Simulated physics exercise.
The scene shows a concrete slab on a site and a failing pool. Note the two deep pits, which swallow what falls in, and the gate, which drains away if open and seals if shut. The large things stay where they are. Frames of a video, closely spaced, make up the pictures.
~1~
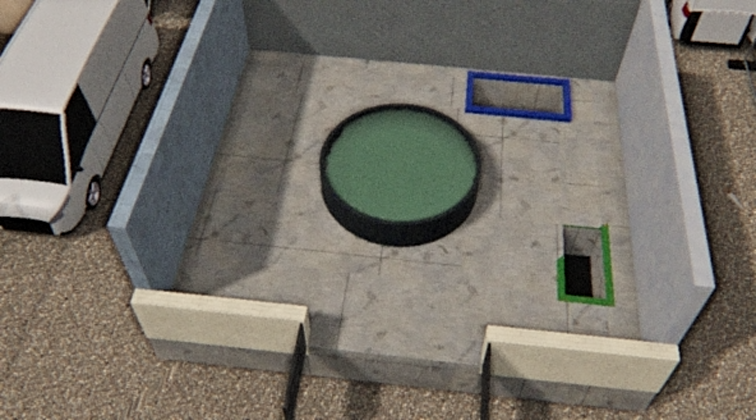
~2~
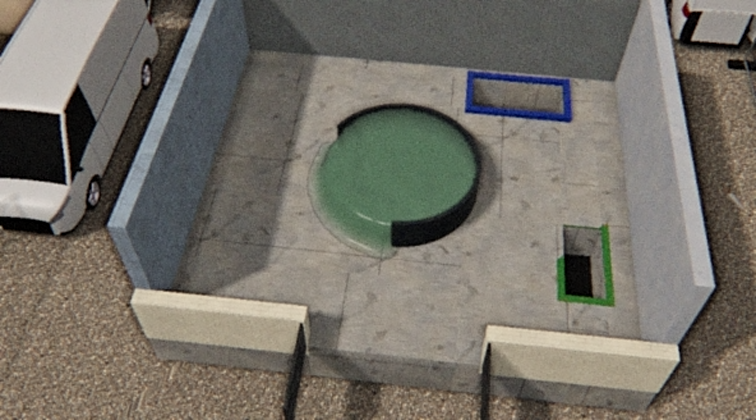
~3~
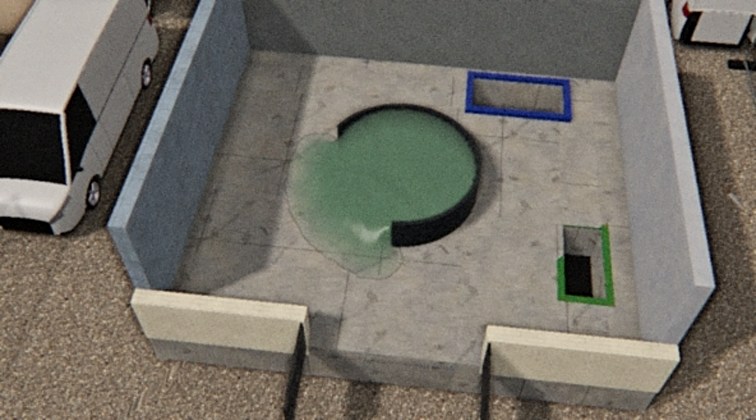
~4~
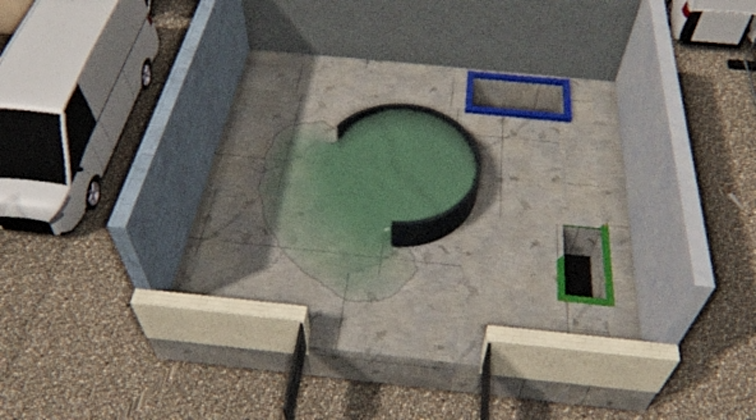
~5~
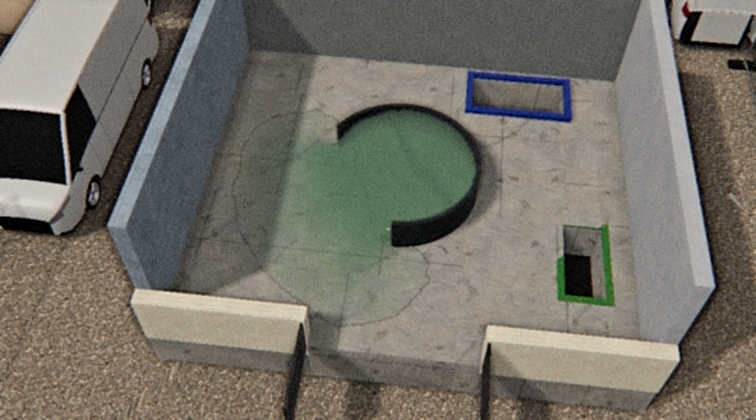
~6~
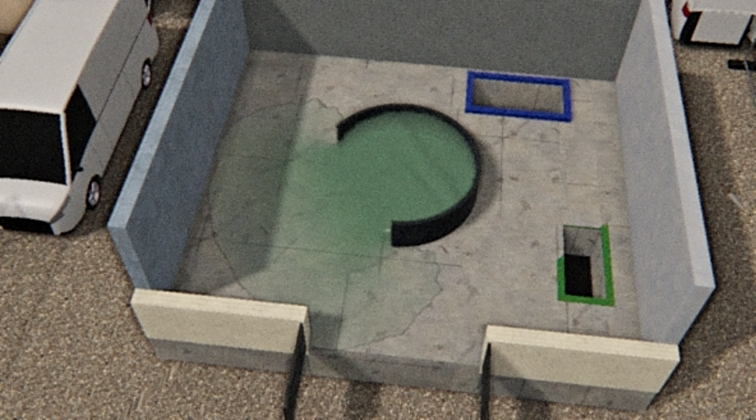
A round pool of green water lost the left part of its dark wall on a walled concrete slab, and the water poured out through the gap, spreading thinly leftward and toward the front gate.
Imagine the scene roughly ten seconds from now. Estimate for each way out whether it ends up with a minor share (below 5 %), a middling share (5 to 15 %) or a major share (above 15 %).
In order: The gate carries off upward of fifteen per cent, the blue pit carries off beneath five per cent, the green pit carries off five to fifteen per cent.
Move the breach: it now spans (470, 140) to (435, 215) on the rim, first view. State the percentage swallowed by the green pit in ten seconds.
About 60 percent ends up in the green pit, by my reckoning.
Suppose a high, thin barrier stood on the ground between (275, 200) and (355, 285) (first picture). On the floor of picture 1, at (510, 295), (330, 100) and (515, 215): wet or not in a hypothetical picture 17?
In that order, I'd expect them to be reached by the flood, kept clear of the flood and kept clear of the flood.
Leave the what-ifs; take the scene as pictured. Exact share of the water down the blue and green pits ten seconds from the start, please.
Around 0 per cent, then around 8 per cent.
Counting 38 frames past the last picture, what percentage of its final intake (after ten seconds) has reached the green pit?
Close to 10 %.
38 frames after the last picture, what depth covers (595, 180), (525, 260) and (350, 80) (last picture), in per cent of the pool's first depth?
Readings in order: Around 0, 4 and 14 %.
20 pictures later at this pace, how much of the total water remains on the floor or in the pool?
Roughly 94 parts in a hundred.
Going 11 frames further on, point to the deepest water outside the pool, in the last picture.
Somewhere around (164, 315).
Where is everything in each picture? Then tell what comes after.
The first picture shows the pool at (400, 163) is whole and still.
In the second picture, the front is at a hidden place, out from the gap at (330, 199).
In the third picture, water pours out at (330, 201) and has run to (386, 273).
In the fourth picture, the front is at (391, 289), out from the gap at (330, 202).
In the fifth picture, the front is at (392, 309), out from the gap at (330, 202).
In the sixth picture, the front is at a hidden place, out from the gap at (330, 202).
A moment on, water covers 35 % of the floor; the gate 2 %, the blue pit 0 %, the green pit 0 %.
Next, water covers 35 % of the floor; the gate 4 %, the blue pit 0 %, the green pit 0 %.
Then, water covers 40 % of the floor; the gate 7 %, the blue pit 0 %, the green pit 0 %.
Later, water covers 75 % of the floor; the gate 15 %, the blue pit 0 %, the green pit 1 %.
In the end, water covers 90 % of the floor; the gate 23 %, the blue pit 1 %, the green pit 8 %.
